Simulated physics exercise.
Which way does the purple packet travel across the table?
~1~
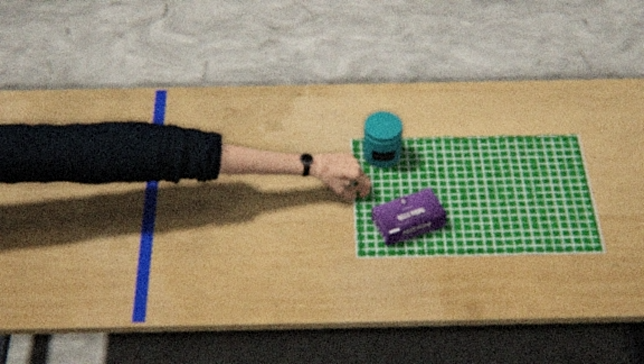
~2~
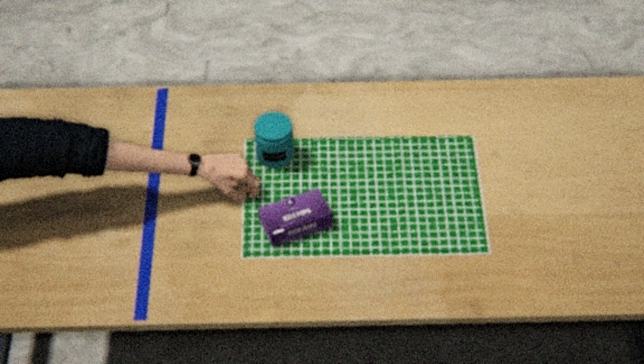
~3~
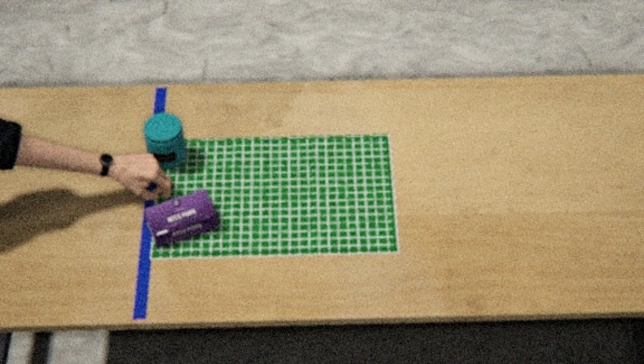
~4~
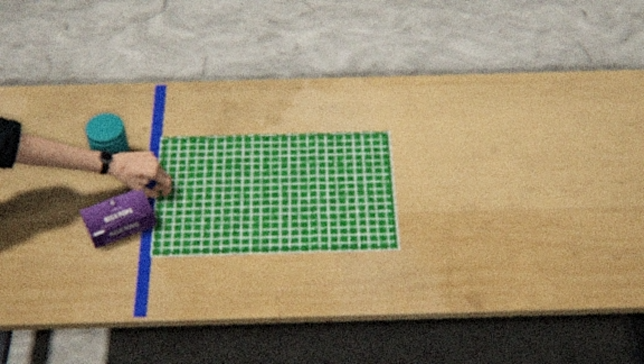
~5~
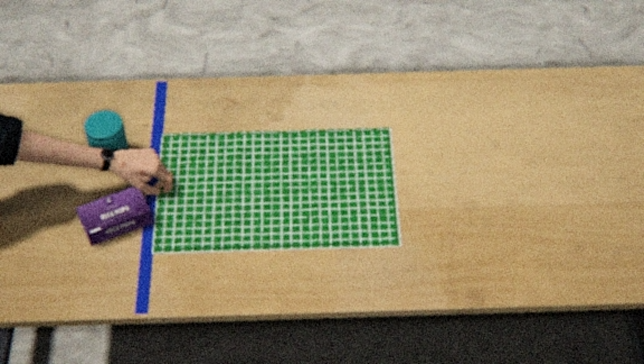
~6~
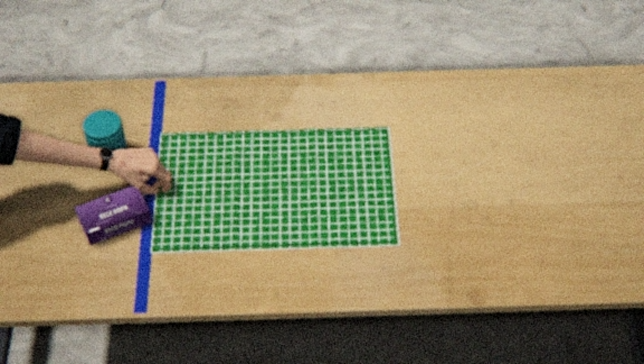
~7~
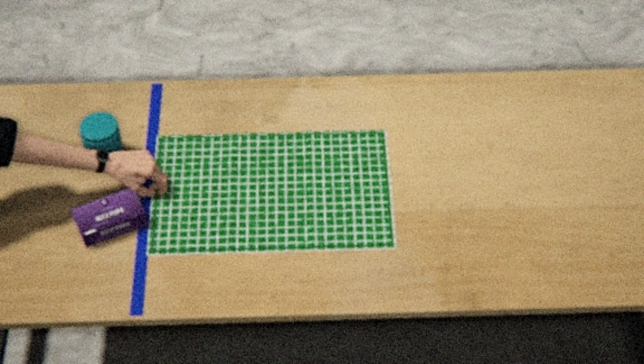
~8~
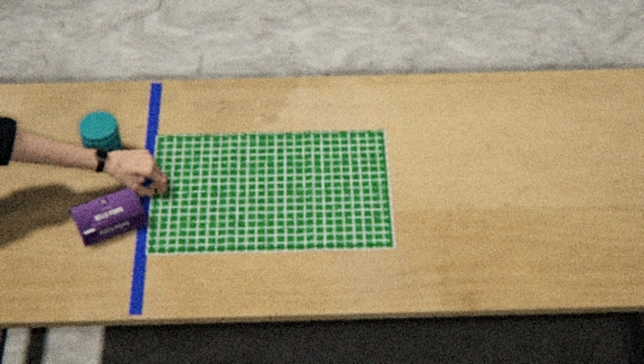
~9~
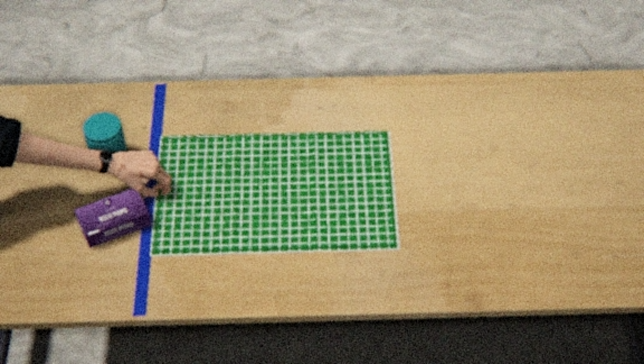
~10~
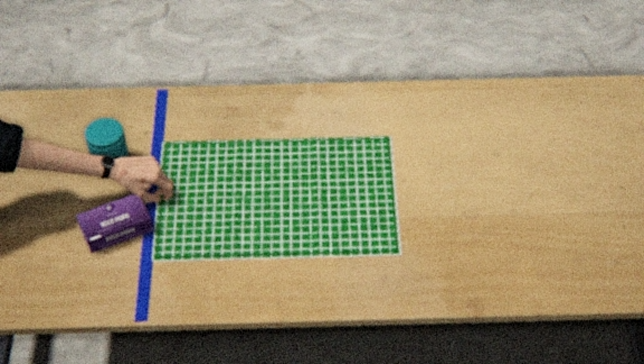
It travels to the left, riding on the green cloth and then sliding off its front edge past the blue tape.
Green checked cloth pulled left by a hand, stopping at blue tape as the turquoise jar and purple packet slide off its front.
